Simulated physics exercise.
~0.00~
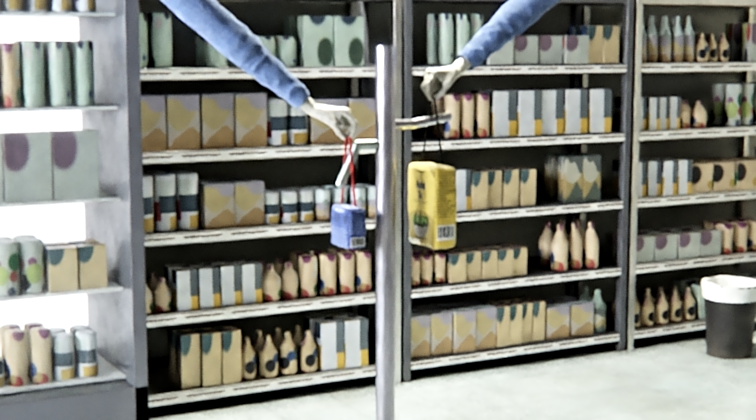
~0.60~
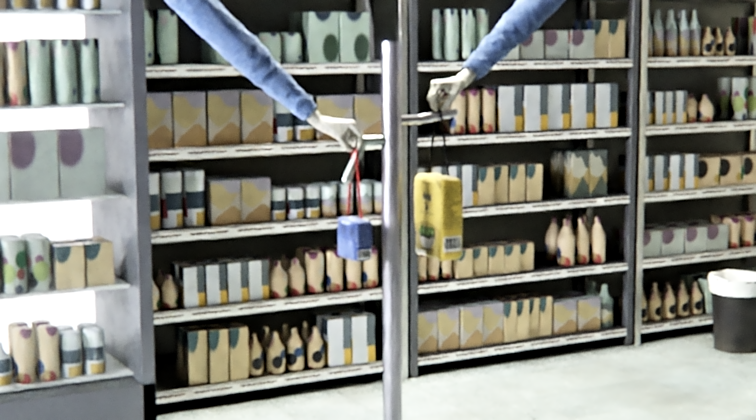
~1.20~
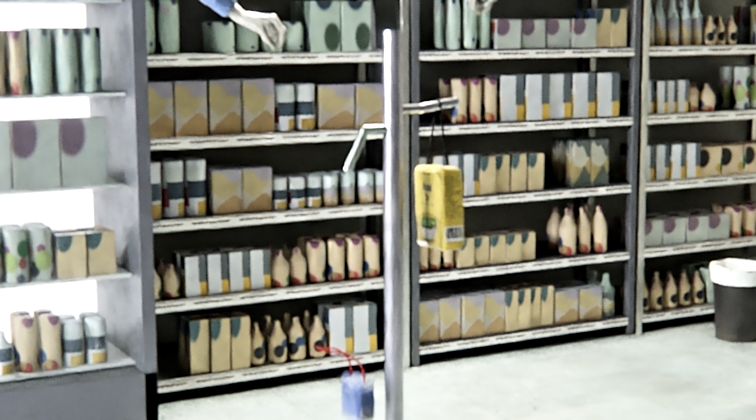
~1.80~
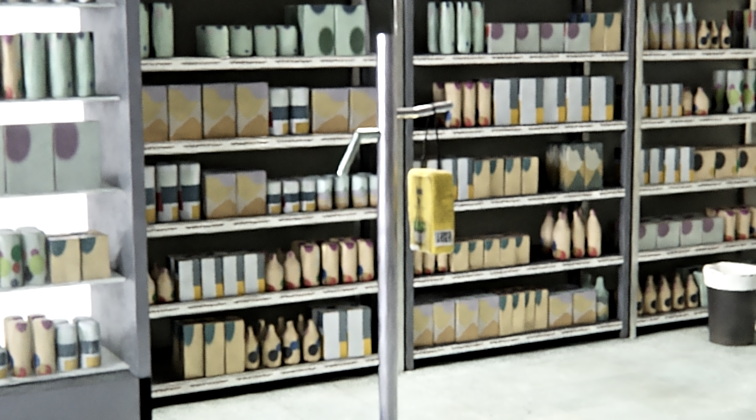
A small blue pouch on a red cord and a larger yellow sack on a dark loop are held by two hands in blue sleeves at pegs on either side of a metal post, seen from the front in a shop aisle lined with shelves of bottles and boxes. The hands lower both items slightly, the pouch on the left and the sack on the right. As the hands draw away, the blue pouch slips off and drops toward the floor, its cord trailing above it. The yellow sack stays hanging from the right peg, while the pouch ends out of view.
